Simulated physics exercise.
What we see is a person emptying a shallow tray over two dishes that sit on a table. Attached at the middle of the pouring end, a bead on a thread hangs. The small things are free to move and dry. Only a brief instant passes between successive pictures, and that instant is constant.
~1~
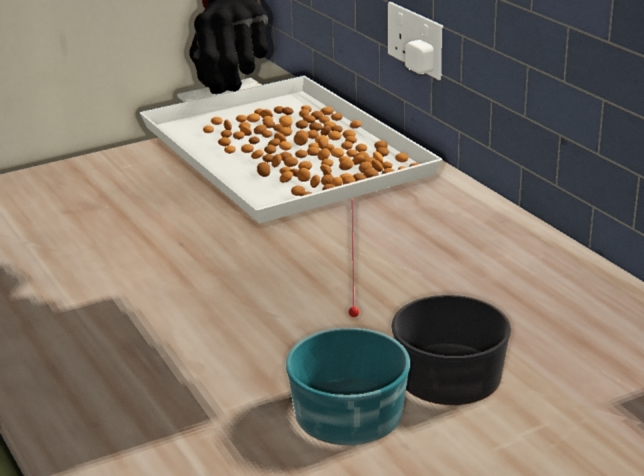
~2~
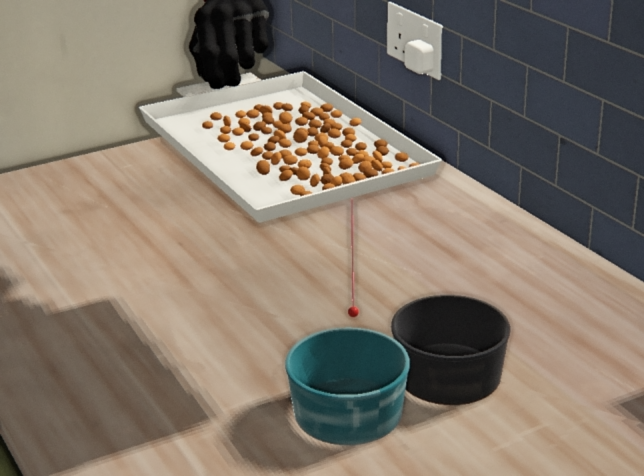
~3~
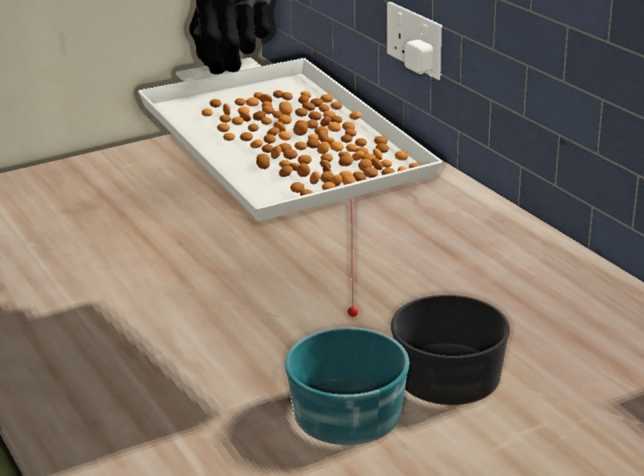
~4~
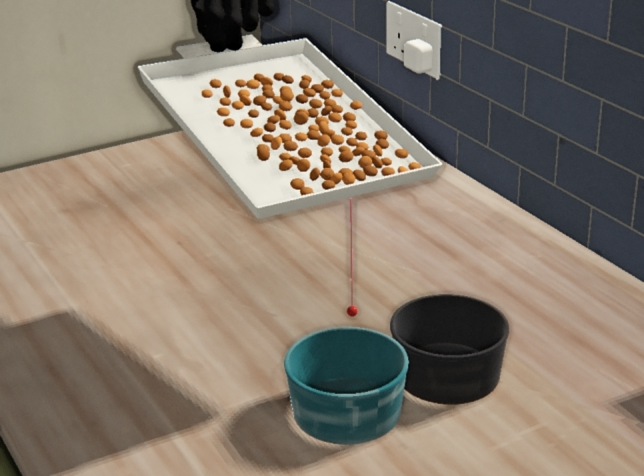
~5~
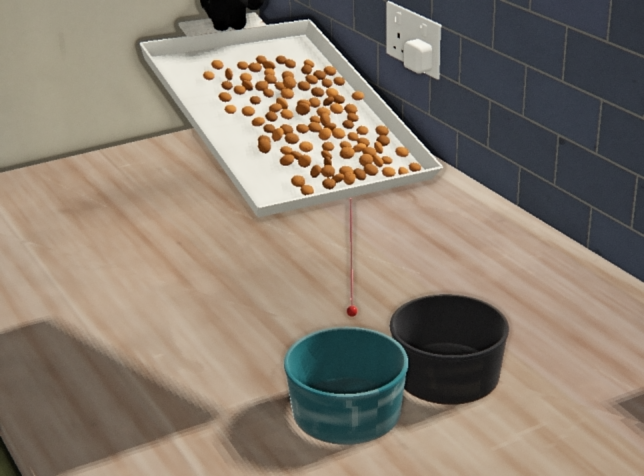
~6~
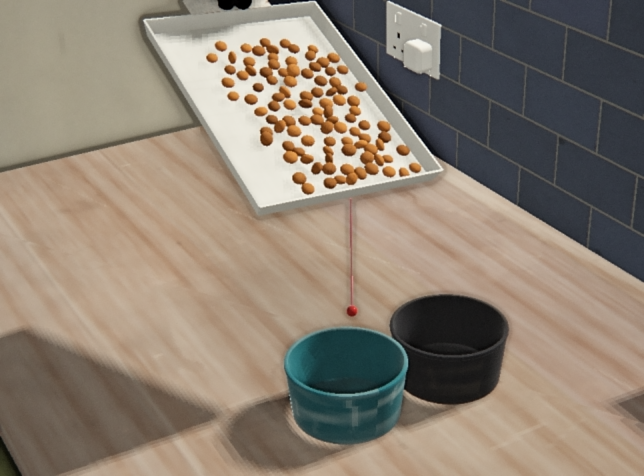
A black-gloved hand slowly raises the far end of a shallow white tray, steepening it towards the viewer while brown kibble-like bits stay spread across it and the camera holds still. Below its near edge, a red bead hangs on a thread above a teal dish and a black one to the right. The pale wooden table, seen from above, meets dark blue wall tiles with a white socket.
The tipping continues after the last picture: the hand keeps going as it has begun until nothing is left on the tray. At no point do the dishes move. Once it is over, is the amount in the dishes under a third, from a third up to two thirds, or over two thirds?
The amount is over two thirds.
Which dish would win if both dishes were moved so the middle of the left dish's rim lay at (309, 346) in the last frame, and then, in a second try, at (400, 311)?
With the first placement it's the one to the right, with the second it's the one to the left.
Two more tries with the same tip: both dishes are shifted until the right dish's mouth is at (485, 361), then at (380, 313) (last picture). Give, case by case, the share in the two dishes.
You'd get 10 in a hundred the first time and 30 in a hundred the second.
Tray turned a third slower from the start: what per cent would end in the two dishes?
About 100 per cent.
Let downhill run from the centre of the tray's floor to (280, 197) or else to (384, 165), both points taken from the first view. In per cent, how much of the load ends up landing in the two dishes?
That comes to 30 per cent the first time and 50 per cent the second.
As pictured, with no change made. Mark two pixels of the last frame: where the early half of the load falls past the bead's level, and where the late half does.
First near (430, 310), later near (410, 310).
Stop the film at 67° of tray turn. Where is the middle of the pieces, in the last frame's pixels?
Roughly (380, 161).
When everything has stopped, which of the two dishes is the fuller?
It's the dish to the right that ends up fuller.
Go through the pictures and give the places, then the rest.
Corners of the pouring end near (259, 206) and (435, 159), level; middle of the load near (314, 146), bits of cat kibble; left dish near (380, 412); right dish near (484, 373); bead on its thread near (354, 312), in the first frame.
Corners of the pouring end near (259, 206) and (435, 159), level; middle of the load near (313, 144), in the second frame.
Corners of the pouring end near (259, 205) and (435, 160), tipped barely, lowest at the right corner; middle of the load near (313, 138), in the third frame.
Corners of the pouring end near (260, 203) and (435, 162), tipped a little, lowest at the right corner; middle of the load near (314, 129), in the fourth frame.
Corners of the pouring end near (261, 203) and (436, 165), tipped clearly, lowest at the right corner; middle of the load near (315, 120), in the fifth frame.
Corners of the pouring end near (262, 202) and (436, 167), tipped clearly, lowest at the right corner; middle of the load near (318, 112); left dish near (378, 411); right dish near (482, 372), in the sixth frame.
Shortly afterwards, tray tipped steeply; all but a few on the tray; only a few in the air.
Next, tray tipped past a quarter turn; a little on the tray; a little in the left dish; near half in the right dish; a little outside both; near a quarter in the air.
Some moments later, tray tipped past a quarter turn; near a third in the left dish; near two thirds in the right dish; a little outside both.
In the end, tray tipped past a quarter turn; near a third in the left dish; near two thirds in the right dish; a little outside both.
